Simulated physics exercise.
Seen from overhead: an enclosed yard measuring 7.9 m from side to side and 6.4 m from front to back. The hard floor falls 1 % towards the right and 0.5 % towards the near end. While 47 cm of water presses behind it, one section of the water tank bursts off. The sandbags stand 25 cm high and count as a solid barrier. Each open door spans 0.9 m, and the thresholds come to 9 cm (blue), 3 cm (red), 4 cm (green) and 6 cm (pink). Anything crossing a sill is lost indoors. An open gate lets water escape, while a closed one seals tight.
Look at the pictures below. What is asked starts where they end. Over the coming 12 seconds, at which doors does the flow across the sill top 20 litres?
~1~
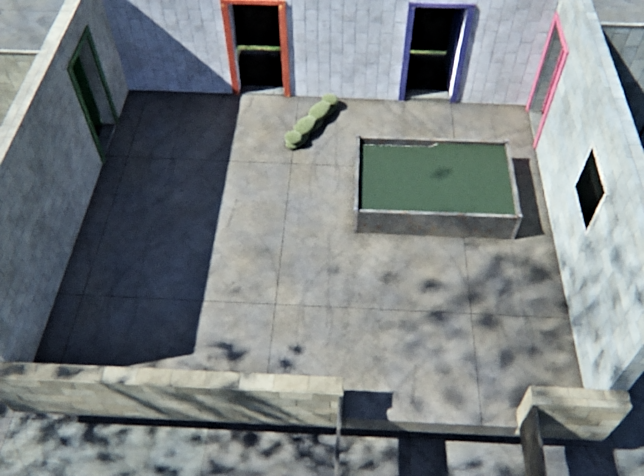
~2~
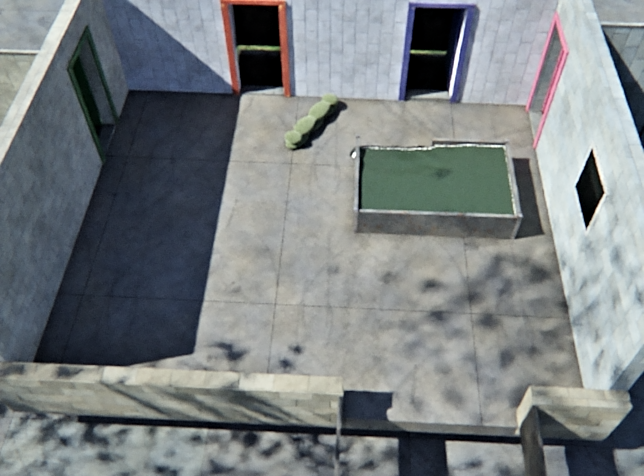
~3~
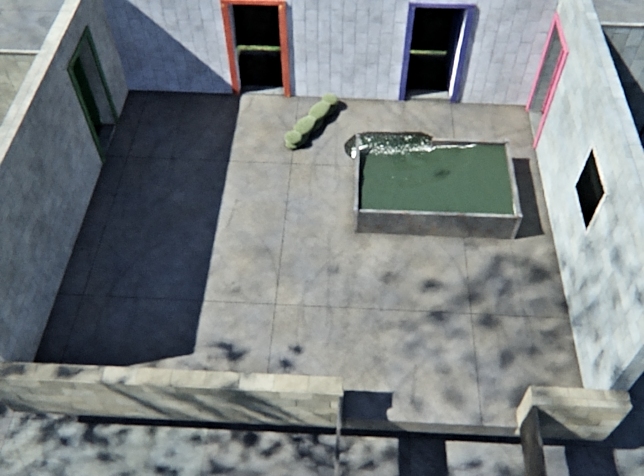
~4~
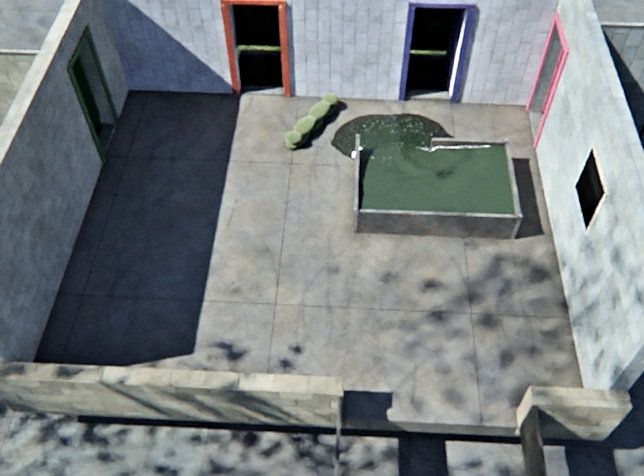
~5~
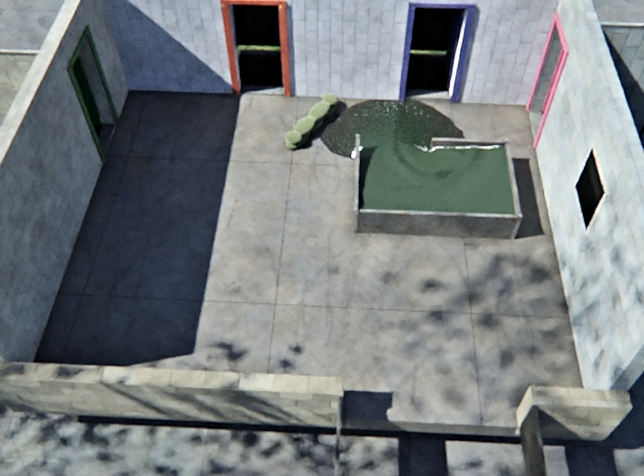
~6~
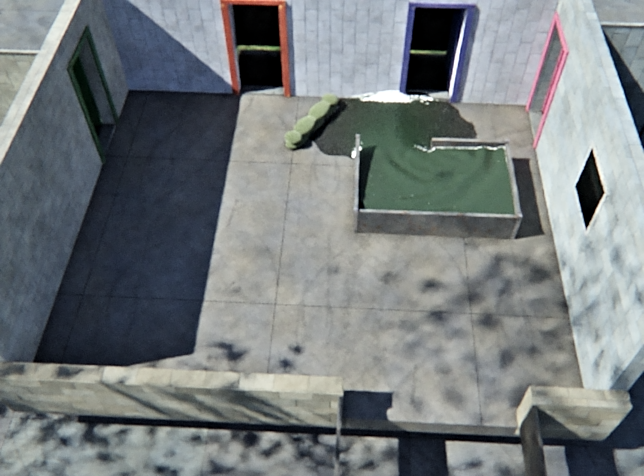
As I see it, the blue door breaches the limit, the red door never breaches the limit, the green door never breaches the limit, the pink door breaches the limit.
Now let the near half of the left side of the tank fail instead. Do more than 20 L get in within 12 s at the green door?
Relative to that limit, green ends up on the high side.
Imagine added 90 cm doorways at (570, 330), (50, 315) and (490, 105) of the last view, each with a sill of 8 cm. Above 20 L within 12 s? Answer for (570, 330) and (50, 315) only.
Door 1: Limit not reached; door 2: Limit not reached.
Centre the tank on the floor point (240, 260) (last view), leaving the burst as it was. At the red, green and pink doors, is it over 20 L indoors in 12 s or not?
Lab note: Red door limit exceeded; green door limit exceeded; pink door limit not exceeded.
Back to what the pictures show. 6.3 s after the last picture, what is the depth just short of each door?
Measured in centimetres, the blue door gives 9, the red door 1, the green door 1 and the pink door 13.
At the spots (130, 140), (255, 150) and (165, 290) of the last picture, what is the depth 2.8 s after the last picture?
Depths in turn: Roughly 0, 1 and 0 centimetres.
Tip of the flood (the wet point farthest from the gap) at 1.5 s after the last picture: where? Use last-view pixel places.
Around pixel (210, 95).
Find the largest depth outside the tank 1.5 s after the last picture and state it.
32 cm or so.
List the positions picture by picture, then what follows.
Still water, 47 cm deep, in the water tank at (434, 178), in the first frame.
Water pours out on the water tank's far side and has run 0.7 m, to a hidden place; typically 7 cm deep outside, 47 cm at the water tank's back, in the second frame.
The front is at a hidden place, 0.9 m from the gap on the water tank's far side; 0.9 m2 of floor is under water; 47 cm left at the back of the water tank, in the third frame.
Water pours out on the water tank's far side and has run 1.3 m, to (416, 118); typically 6 cm deep outside, 47 cm at the water tank's back, in the fourth frame.
The front is at (410, 101), 1.7 m from the gap on the water tank's far side; 2.8 m2 of floor is under water; 47 cm left at the back of the water tank, in the fifth frame.
The front is at (443, 102), 1.9 m from the gap on the water tank's far side; 3.5 m2 of floor is under water; 43 cm left at the back of the water tank, in the sixth frame.
Then, 0.7 s after the last picture water covers 10 % of the floor and is deepest (32 cm) near (345, 107); blue door 22 cm at the sill, 29 L in, red door not reached, green door not reached, pink door not reached.
Then, 1.5 s after the last picture water covers 15 % of the floor and is deepest (32 cm) near (373, 108); blue door 21 cm at the sill, 82 L in, red door 2 cm at the sill, 0 L in, green door not reached, pink door 8 cm at the sill, 0 L in.
Then, 2.8 s after the last picture water covers 30 % of the floor and is deepest (22 cm) near (373, 108); blue door 18 cm at the sill, 138 L in, red door 2 cm at the sill, 0 L in, green door not reached, pink door 18 cm at the sill, 37 L in.
Then, 6.3 s after the last picture water covers 60 % of the floor and is deepest (12 cm) near (526, 140); blue door 9 cm at the sill, 188 L in, red door 1 cm at the sill, 0 L in, green door 1 cm at the sill, 0 L in, pink door 13 cm at the sill, 204 L in.
Then, 11.3 s after the last picture water covers 65 % of the floor and is deepest (8 cm) near (579, 413); blue door 5 cm at the sill, 190 L in, red door 1 cm at the sill, 0 L in, green door 0 cm at the sill, 0 L in, pink door 8 cm at the sill, 273 L in.
